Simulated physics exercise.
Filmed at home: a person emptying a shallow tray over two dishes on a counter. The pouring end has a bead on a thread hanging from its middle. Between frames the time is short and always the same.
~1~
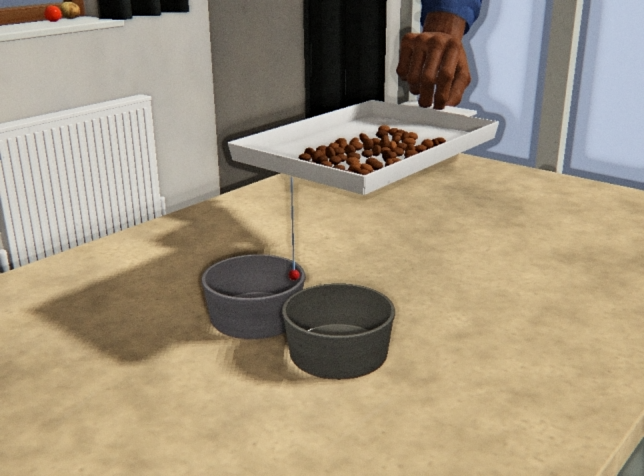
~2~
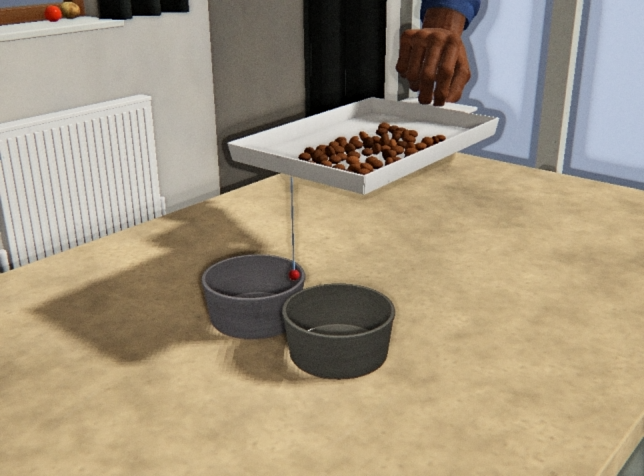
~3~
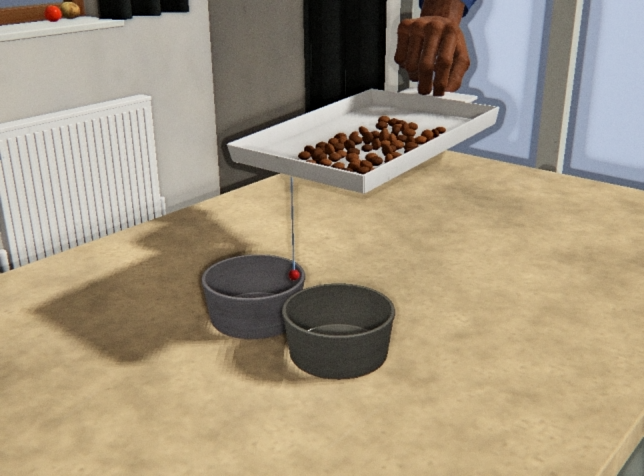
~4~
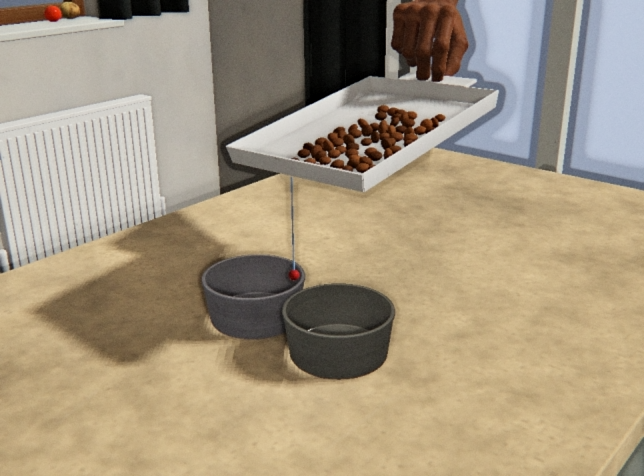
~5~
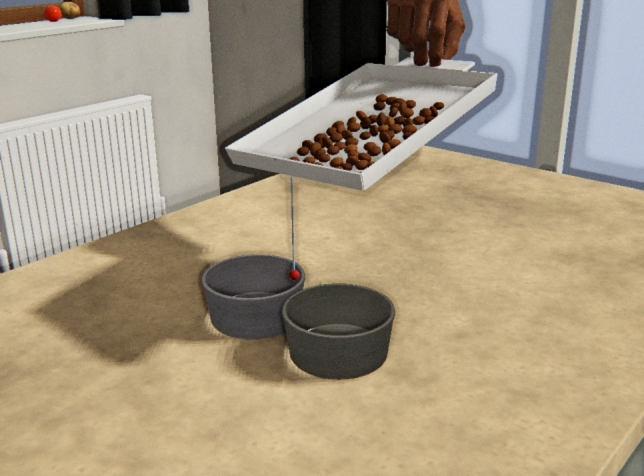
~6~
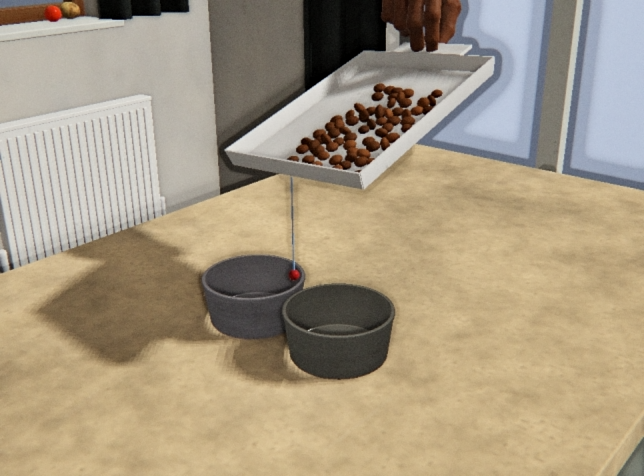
A hand lifted the far end of a white tray of brown dog kibble above two dark bowls on a counter, gradually tilting it while the kibble stayed on the tray and the bowls sat still.
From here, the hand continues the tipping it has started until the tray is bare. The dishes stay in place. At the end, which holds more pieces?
The dish on the left is going to receive more.
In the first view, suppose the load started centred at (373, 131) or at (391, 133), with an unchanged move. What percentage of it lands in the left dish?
From the first start you get 50 in a hundred, from the second 50 in a hundred.
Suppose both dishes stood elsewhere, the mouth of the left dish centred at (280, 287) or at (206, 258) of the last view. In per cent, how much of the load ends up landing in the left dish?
Roughly 50% the first time and 10% the second time.
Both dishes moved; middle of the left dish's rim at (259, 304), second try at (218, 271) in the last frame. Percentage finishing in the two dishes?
It would be roughly 70 per cent for the first and roughly 70 per cent for the second.
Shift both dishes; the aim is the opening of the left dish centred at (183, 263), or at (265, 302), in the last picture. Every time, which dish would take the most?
The rightmost dish, then the leftmost dish.
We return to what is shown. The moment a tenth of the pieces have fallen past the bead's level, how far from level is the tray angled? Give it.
At some 80 degrees.
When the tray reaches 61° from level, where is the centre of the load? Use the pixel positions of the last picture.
Around (285, 152).
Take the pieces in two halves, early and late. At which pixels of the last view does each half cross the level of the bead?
First close to (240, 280), next close to (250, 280).
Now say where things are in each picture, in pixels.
In the first picture, corners of the pouring end at (232, 142) and (364, 175), level; middle of the load at (367, 154), bits of dog kibble; left dish at (218, 310); right dish at (303, 348); bead on its thread at (294, 275).
In the second picture, corners of the pouring end at (232, 143) and (364, 175), level; middle of the load at (367, 152).
In the third picture, corners of the pouring end at (231, 144) and (363, 174), tipped barely, lowest at the left corner; middle of the load at (367, 148).
In the fourth picture, corners of the pouring end at (230, 145) and (362, 173), tipped a little, lowest at the left corner; middle of the load at (366, 142).
In the fifth picture, corners of the pouring end at (229, 147) and (361, 172), tipped a little, lowest at the left corner; middle of the load at (365, 136).
In the sixth picture, corners of the pouring end at (229, 149) and (359, 171), tipped clearly, lowest at the left corner; middle of the load at (364, 130); left dish at (218, 310); right dish at (303, 348).
Soon, tray tipped steeply; nearly all on the tray; a stray few in the air.
A while on, tray tipped right over; about two thirds on the tray; about a quarter in the left dish; a small part outside both; a small part in the air.
Towards the end, tray tipped past a quarter turn; about half in the left dish; about half outside both.
Finally, tray tipped past a quarter turn; none in the right dish; about half in the left dish; about half outside both.
